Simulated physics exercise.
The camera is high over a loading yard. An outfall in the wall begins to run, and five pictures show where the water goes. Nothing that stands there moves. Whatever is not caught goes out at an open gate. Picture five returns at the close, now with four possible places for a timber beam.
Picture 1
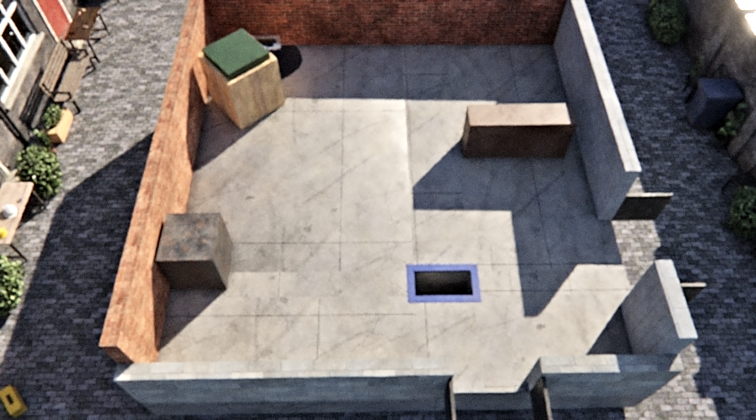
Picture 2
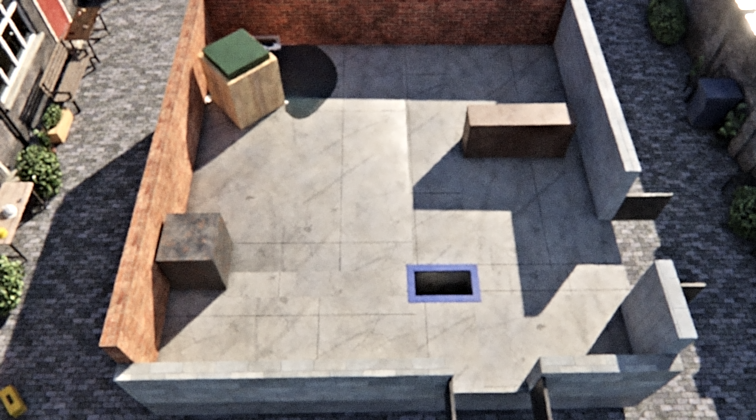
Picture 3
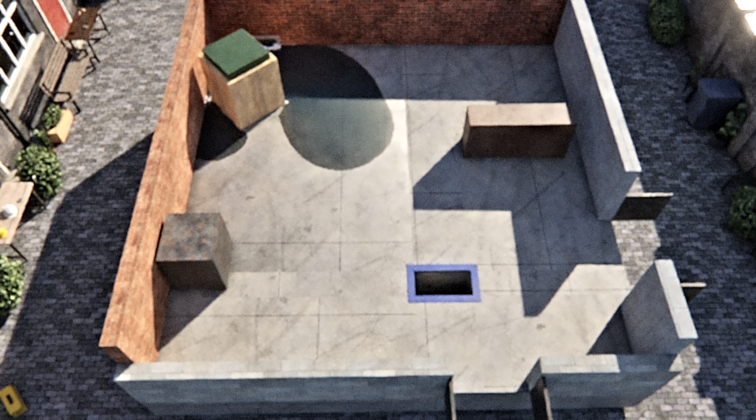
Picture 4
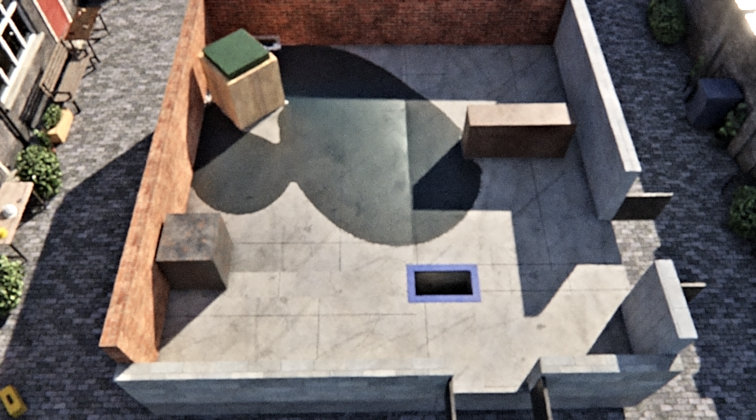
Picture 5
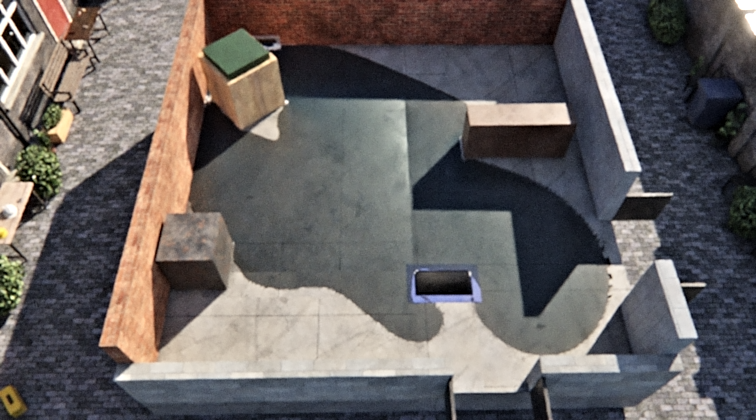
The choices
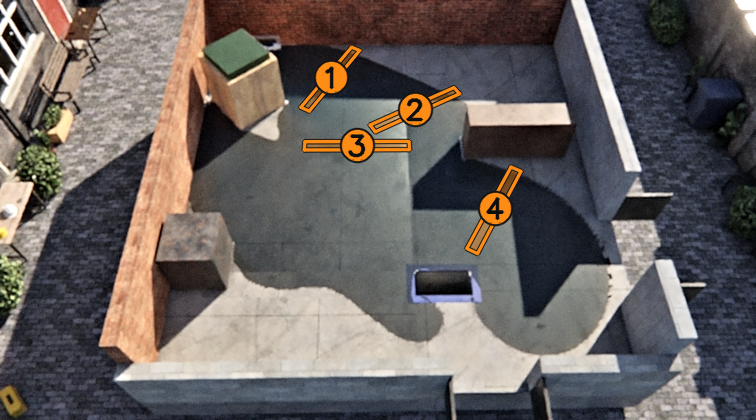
In a walled yard seen from above, dark water spread from the back wall near a green-topped wooden crate, widened across the concrete floor around the blocks, and reached the blue-edged drain pit.
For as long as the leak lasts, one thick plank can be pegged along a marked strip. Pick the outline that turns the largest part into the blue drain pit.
Position 4 does it best.
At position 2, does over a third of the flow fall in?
No.
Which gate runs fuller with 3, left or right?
More leaves on the left.
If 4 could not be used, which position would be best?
That would be 2.
In orange, 1 from (305, 109) to (355, 48); 2 from (372, 128) to (456, 90); 3 from (304, 145) to (409, 145); 4 from (472, 251) to (516, 169).
With 1, about 18 % of the stream goes into the blue drain pit, about 79 % out by the gates.
With 2, about 26 % of the stream goes into the blue drain pit, about 72 % out by the gates.
With 3, about 12 % of the stream goes into the blue drain pit, about 81 % out by the gates.
With 4, about 57 % of the stream goes into the blue drain pit, about 42 % out by the gates.
